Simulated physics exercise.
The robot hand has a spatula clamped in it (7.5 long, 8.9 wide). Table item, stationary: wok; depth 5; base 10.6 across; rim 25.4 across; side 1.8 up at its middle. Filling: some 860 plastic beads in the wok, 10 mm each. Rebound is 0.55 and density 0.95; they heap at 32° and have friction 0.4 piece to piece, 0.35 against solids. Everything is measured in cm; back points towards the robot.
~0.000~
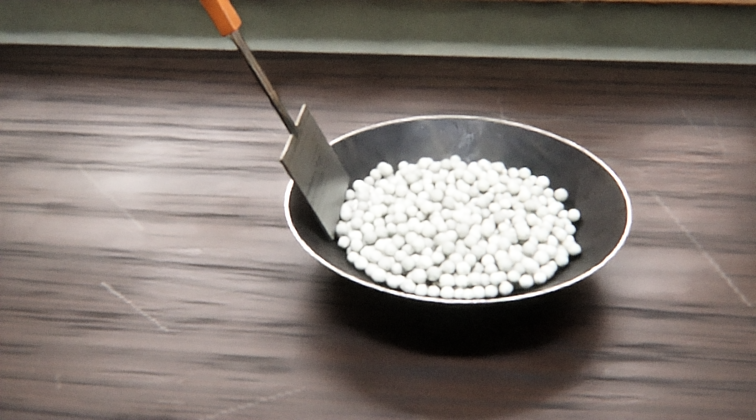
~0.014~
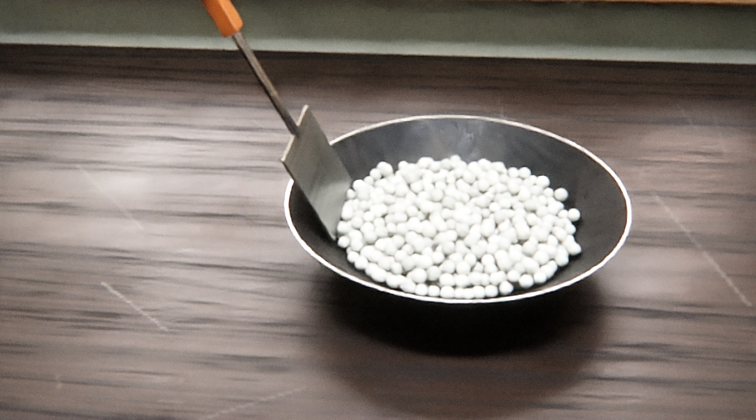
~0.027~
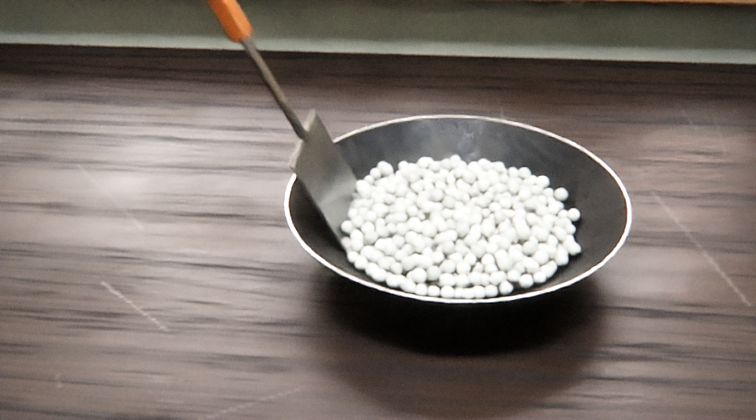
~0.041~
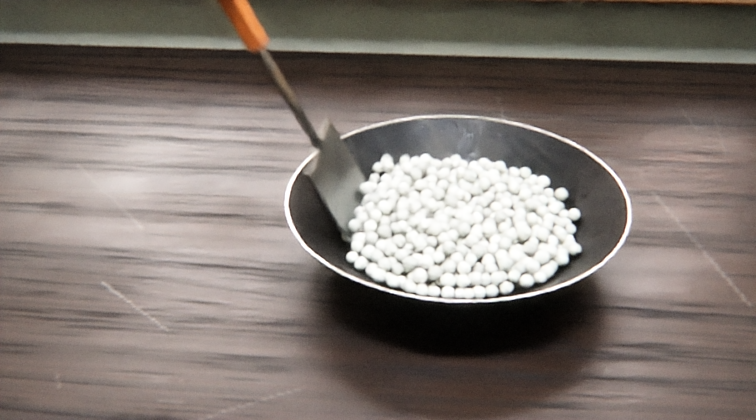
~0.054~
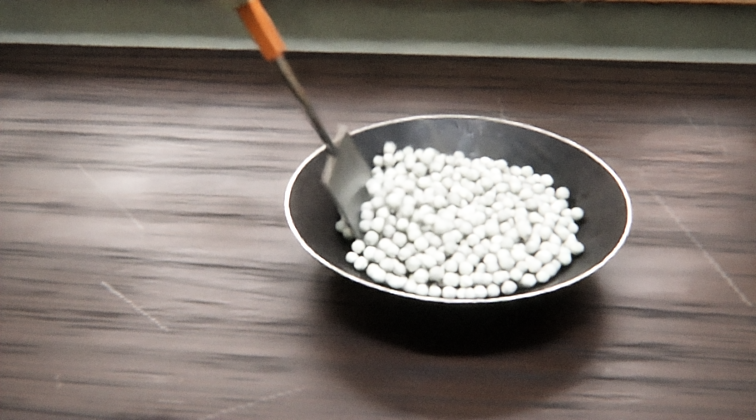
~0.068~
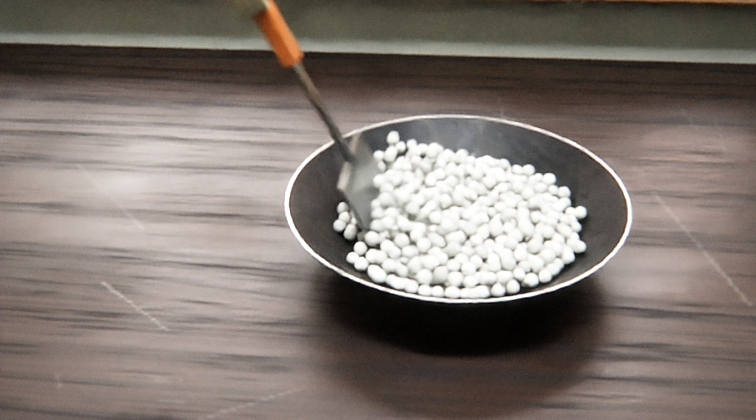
Orange-handled spatula sliding rightward from the left side of a black wok into white beads, nudging them into a slightly higher heap.
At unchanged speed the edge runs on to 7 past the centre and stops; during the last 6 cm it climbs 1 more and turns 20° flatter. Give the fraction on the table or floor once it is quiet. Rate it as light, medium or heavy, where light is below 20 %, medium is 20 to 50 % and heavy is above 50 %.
Rating: Medium.
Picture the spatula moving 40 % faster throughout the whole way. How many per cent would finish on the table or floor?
About 45 per cent.
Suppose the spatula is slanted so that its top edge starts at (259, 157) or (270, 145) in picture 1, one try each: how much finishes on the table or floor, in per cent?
Some 25 per cent, then some 25 per cent.
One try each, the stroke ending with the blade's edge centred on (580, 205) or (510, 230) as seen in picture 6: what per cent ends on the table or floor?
Try 1: Approx. 55 %; try 2: Approx. 10 %.
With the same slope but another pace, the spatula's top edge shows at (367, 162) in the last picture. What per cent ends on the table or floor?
I'd say around 40 per cent.
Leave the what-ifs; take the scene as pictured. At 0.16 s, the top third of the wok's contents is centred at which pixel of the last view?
Centre: Approx. (533, 199) in the last view.
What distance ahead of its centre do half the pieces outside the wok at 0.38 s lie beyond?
It sits close to 16 cm ahead of the middle.
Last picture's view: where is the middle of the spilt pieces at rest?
Pixel estimate: About (698, 254).
After 0.11 s, sloping 64°, highest piece 7 above the table; 857 in the wok.
After 0.16 s, sloping 56°, highest piece 15 above the table; 855 in the wok, 2 on the blade or in flight.
After 0.38 s, sloping 44°, highest piece 20 above the table; 605 in the wok, 232 on the table or floor, 20 on the blade or in flight.
After 1.43 s, sloping 44°, highest piece 6 above the table; 600 in the wok, 257 on the table or floor.
In the end, 600 in the wok, 257 on the table or floor. That is 30 % on the table or floor.
